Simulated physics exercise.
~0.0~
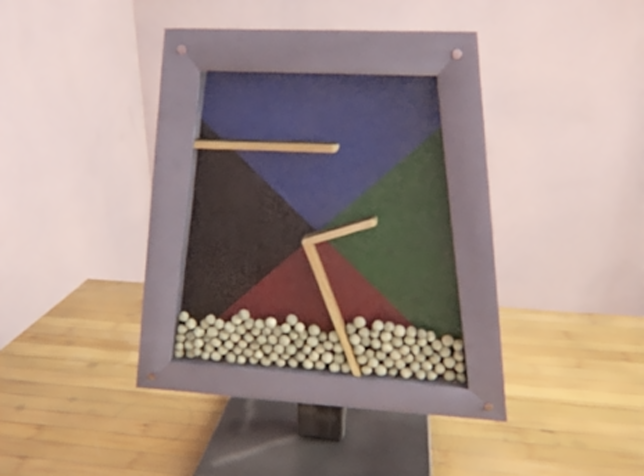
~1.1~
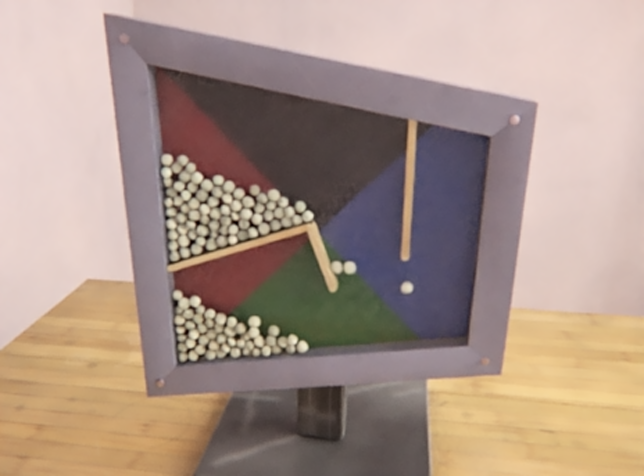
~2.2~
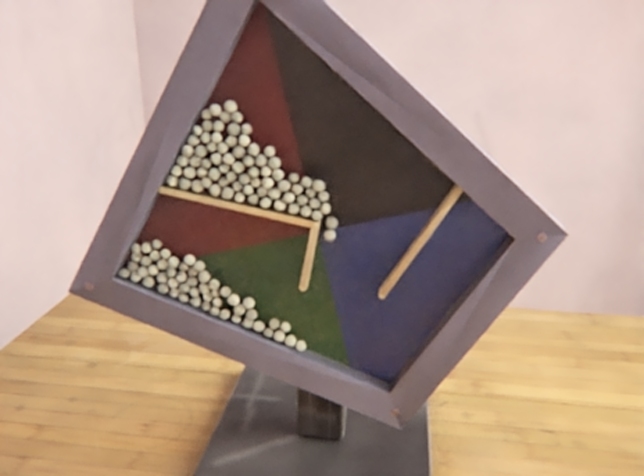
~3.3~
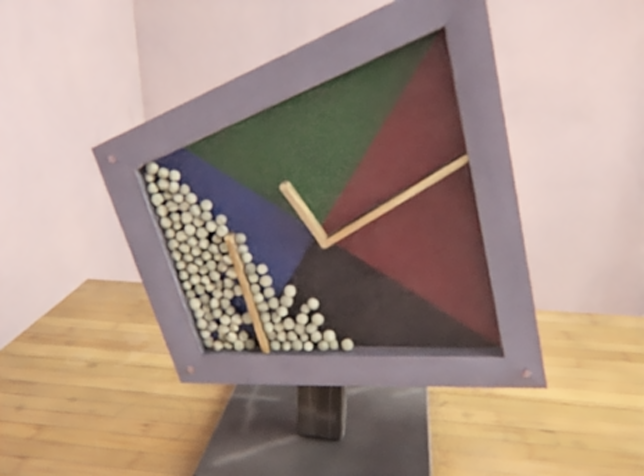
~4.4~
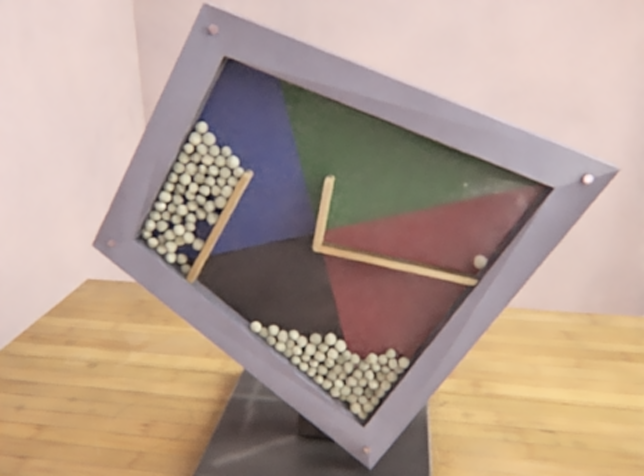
A grey-framed case of small white balls stood upright on a wooden table and turned clockwise in stages, the balls spilling around its wooden strips, until they lay split between the blue wedge at left and the black and red wedges below.
